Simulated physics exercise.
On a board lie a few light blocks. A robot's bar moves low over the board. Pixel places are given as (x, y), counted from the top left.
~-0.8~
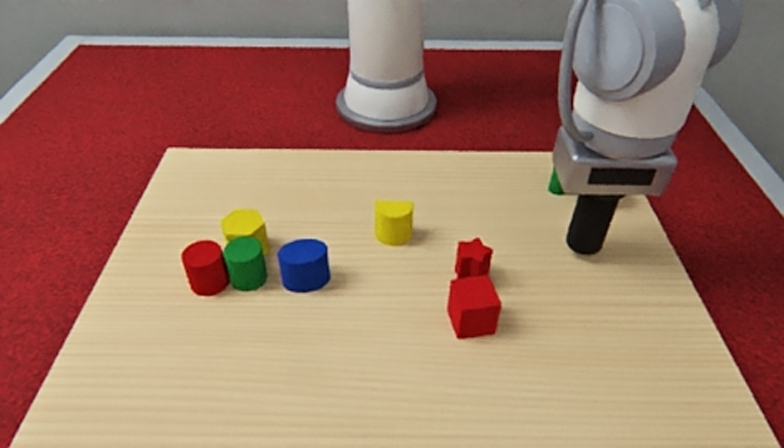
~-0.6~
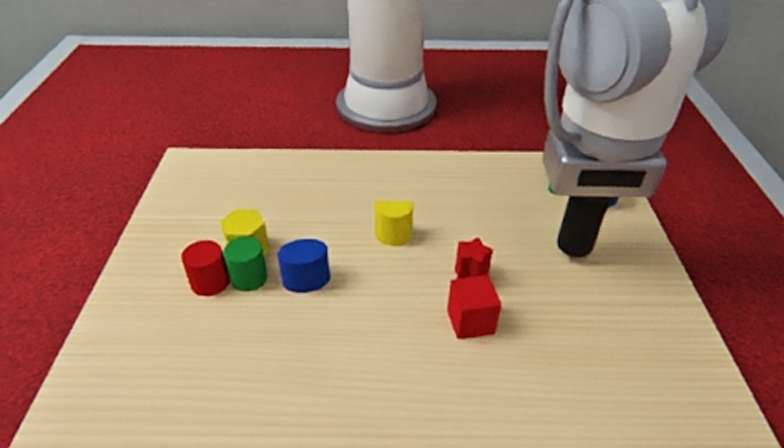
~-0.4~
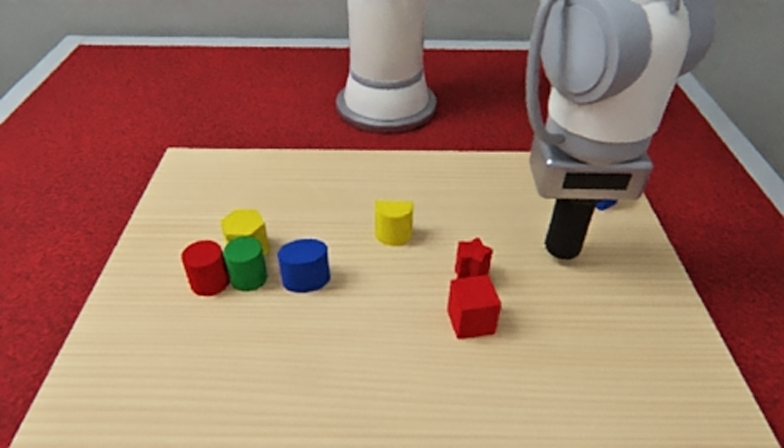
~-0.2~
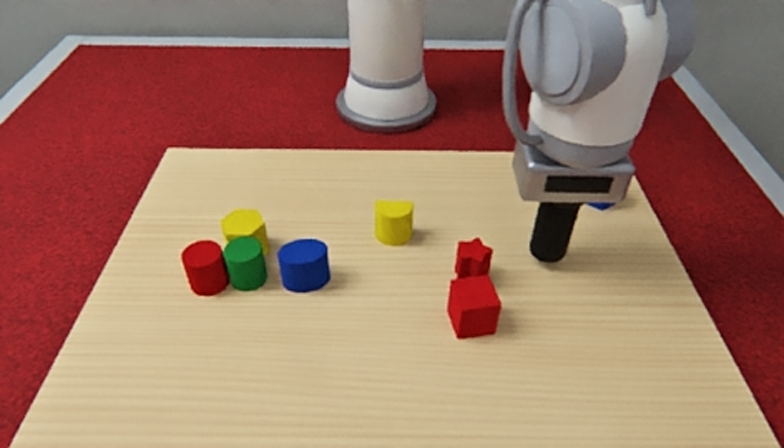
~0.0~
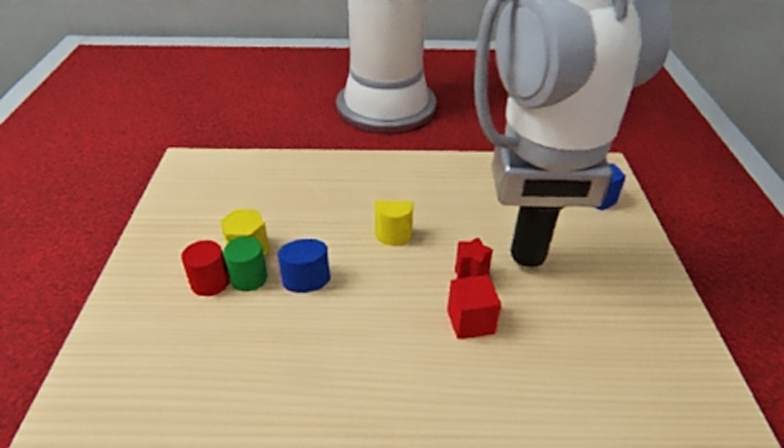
The robot arm slid its black bar a short way left, low over the wooden board, revealing a blue block behind it, while the red star, red cube and the other colored blocks stayed still.
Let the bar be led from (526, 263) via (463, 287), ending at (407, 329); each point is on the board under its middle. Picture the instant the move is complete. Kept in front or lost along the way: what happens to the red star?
I predict the bar has moved past it.
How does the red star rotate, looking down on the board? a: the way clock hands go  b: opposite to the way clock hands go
I choose a.
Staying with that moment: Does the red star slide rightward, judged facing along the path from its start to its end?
The answer is yes.
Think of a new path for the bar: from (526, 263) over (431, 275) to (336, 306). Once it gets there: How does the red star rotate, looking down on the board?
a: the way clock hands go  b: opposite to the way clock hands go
b: Opposite to the way clock hands go.
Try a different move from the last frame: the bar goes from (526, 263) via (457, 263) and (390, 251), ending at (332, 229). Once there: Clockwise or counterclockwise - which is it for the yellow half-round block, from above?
Clockwise.
The first path, step by step. One third of the way, bar at (484, 270); red star at (456, 254), turned 20° clockwise.
Two thirds of the way, bar at (443, 293); red star at (411, 270), turned 35° clockwise; red square block at (475, 296), turned 15° anticlockwise.
At the end, bar at (407, 322); red star at (389, 275), turned 85° clockwise; red square block at (474, 298), turned 25° anticlockwise.
